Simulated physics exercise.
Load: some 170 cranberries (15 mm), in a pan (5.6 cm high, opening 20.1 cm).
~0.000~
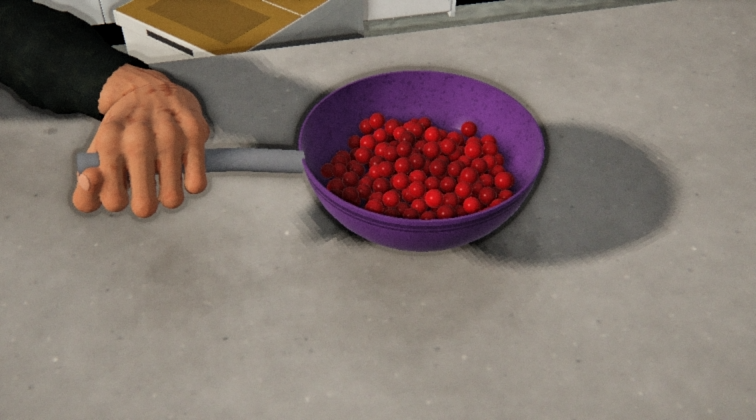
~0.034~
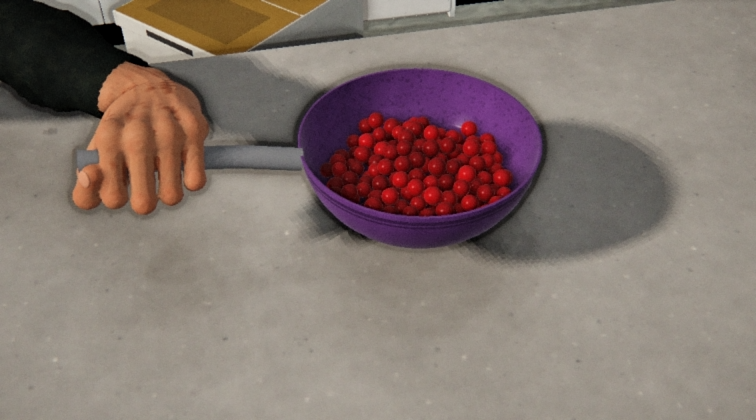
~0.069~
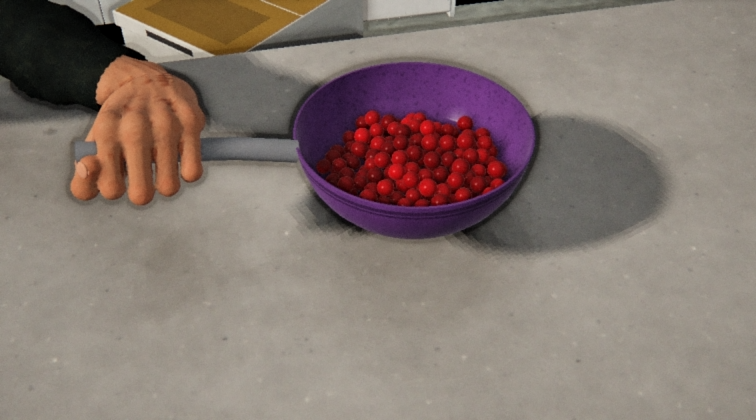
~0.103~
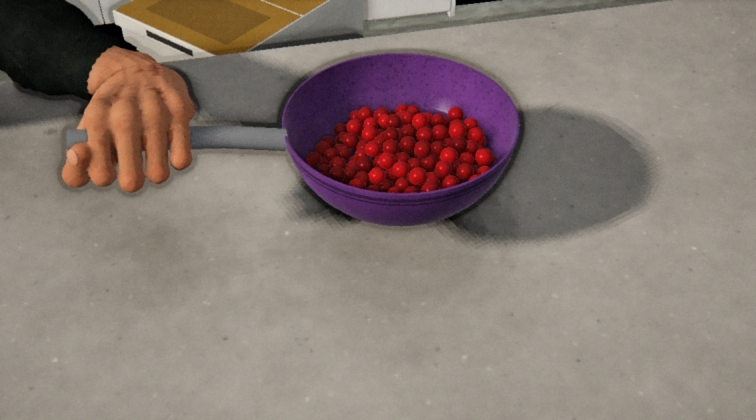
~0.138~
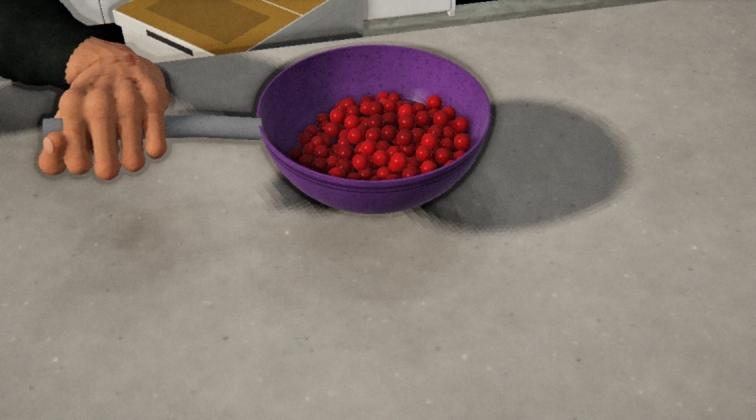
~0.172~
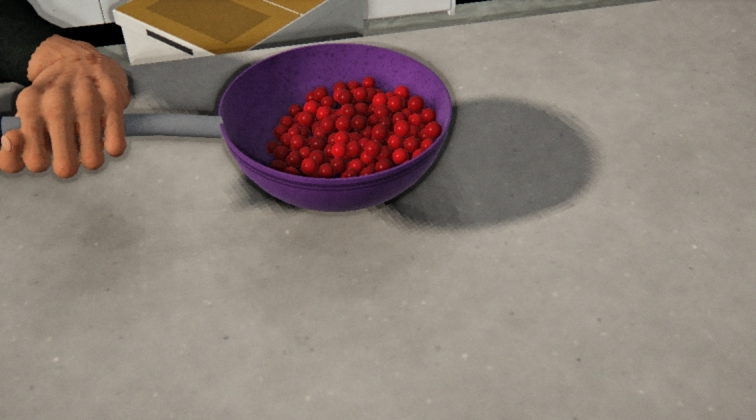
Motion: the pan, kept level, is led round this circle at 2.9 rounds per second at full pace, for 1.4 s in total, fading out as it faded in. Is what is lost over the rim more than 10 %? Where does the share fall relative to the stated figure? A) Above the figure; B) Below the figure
A, above the figure.
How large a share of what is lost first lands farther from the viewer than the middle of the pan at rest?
I'd say around 40 per cent of it.
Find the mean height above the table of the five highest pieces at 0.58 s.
About 18 cm.
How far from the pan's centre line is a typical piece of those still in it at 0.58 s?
8.0 cm, roughly.
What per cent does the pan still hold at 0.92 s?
I'd put it at some 10 per cent of the load.
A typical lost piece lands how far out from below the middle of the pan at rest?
Distance: Around 40 centimetres.
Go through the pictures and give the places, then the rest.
The first picture shows pan at (417, 228); tilt 0 degrees; moved 0.0 cm; top of the load at (393, 128).
The second picture shows pan at (416, 225); tilt 0 degrees; moved 0.4 cm; top of the load at (392, 127).
The third picture shows pan at (411, 215); tilt 0 degrees; moved 1.5 cm; top of the load at (363, 124).
The fourth picture shows pan at (399, 202); tilt 0 degrees; moved 3.4 cm; top of the load at (382, 116).
The fifth picture shows pan at (375, 189); tilt 0 degrees; moved 5.9 cm; top of the load at (349, 105).
The sixth picture shows pan at (339, 187); tilt 0 degrees; moved 8.6 cm; top of the load at (361, 94). Its speed is now 1.12 m/s.
After 0.58 s, pan 40 %, fallen right of where it stops 5 %, fallen in front of where it stops 20 %, in the air 35 %; middle of the pieces not yet landed near (417, 129).
Then, at 0.92 s, fallen left of where it stops 15 %, pan 10 %, fallen right of where it stops 20 %, fallen behind where it stops 15 %, fallen in front of where it stops 30 %, in the air 15 %; middle of the pieces not yet landed near (461, 118).
Then, at 1.23 s, fallen left of where it stops 20 %, fallen right of where it stops 25 %, fallen behind where it stops 15 %, fallen in front of where it stops 35 %; middle of the pieces not yet landed near (695, 243).
Then, at 1.53 s, fallen left of where it stops 20 %, fallen right of where it stops 30 %, fallen behind where it stops 20 %, fallen in front of where it stops 30 %.
In the end, at 1.8 s, fallen left of where it stops 20 %, fallen right of where it stops 30 %, fallen behind where it stops 20 %, fallen in front of where it stops 30 %.
